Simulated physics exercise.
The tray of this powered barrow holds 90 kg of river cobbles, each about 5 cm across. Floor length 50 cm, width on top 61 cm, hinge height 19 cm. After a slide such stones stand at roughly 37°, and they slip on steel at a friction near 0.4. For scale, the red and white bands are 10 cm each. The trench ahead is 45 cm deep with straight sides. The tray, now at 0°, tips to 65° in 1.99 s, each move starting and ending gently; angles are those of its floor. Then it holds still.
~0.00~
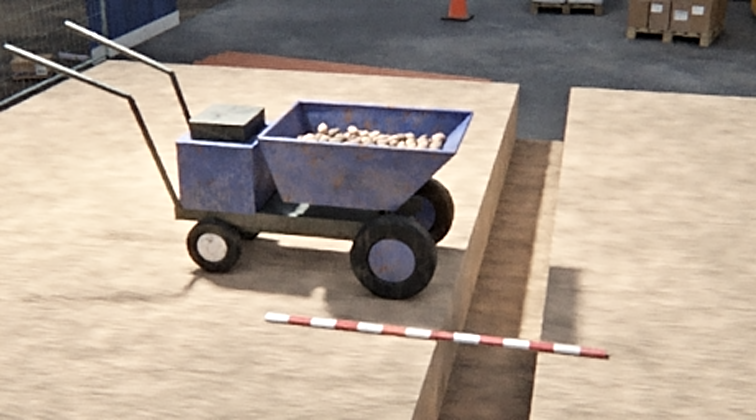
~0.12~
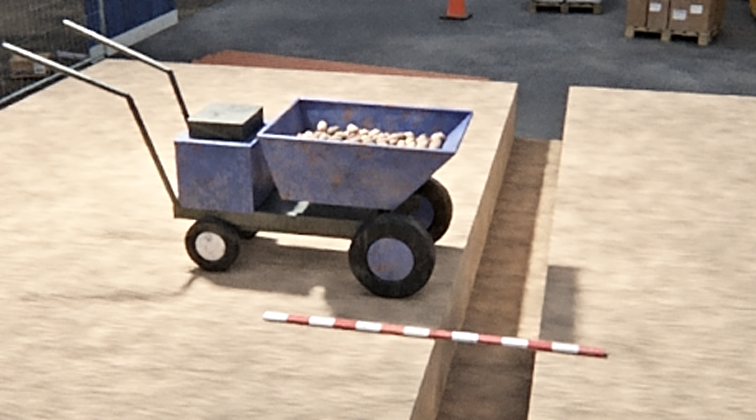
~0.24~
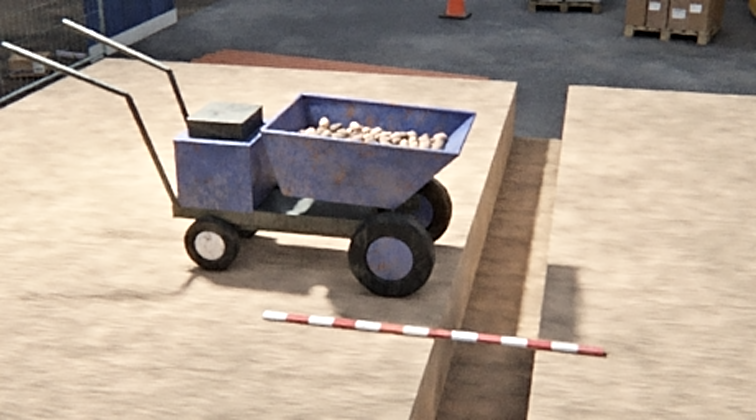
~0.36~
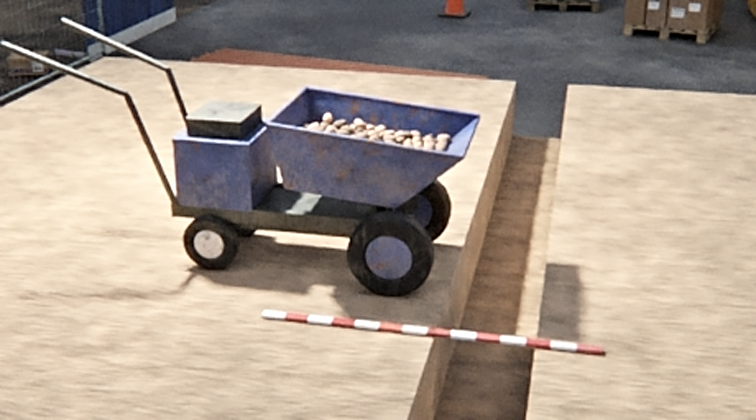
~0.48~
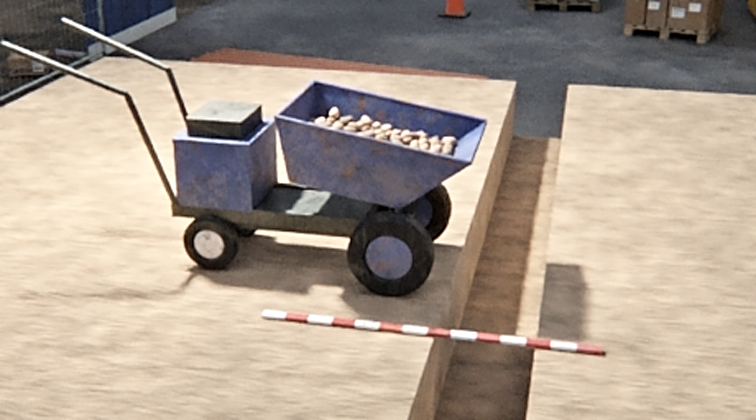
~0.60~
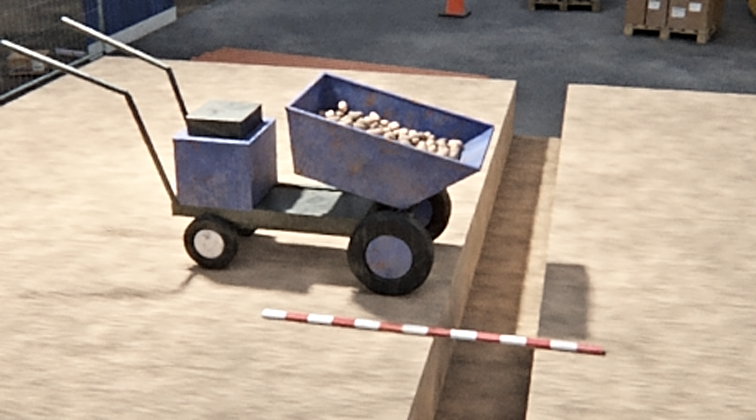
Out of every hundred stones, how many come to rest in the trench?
Some 52 per cent of it.
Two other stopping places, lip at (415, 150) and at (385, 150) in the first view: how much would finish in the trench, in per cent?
About 95 and 100 per cent.
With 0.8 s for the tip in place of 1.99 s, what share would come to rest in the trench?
It would be near 40 per cent.
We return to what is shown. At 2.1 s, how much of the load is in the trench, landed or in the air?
About 10 per cent by then.
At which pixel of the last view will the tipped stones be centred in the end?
Around (533, 346).
After 1.5 s the floor is at 55°; 100 % in the tray; the foremost stones are at (509, 221).
After 2.1 s the floor is at 65°; 64 % in the tray, 8 % in the trench, 28 % past the trench; the foremost stones are at (614, 275).
After 2.4 s the floor is at 65°; 36 % in the tray, 18 % in the trench, 47 % past the trench; the foremost stones are at (664, 282).
After 4.4 s the floor is at 65°; 0 % in the tray, 52 % in the trench, 48 % past the trench; the foremost stones are at (677, 284).
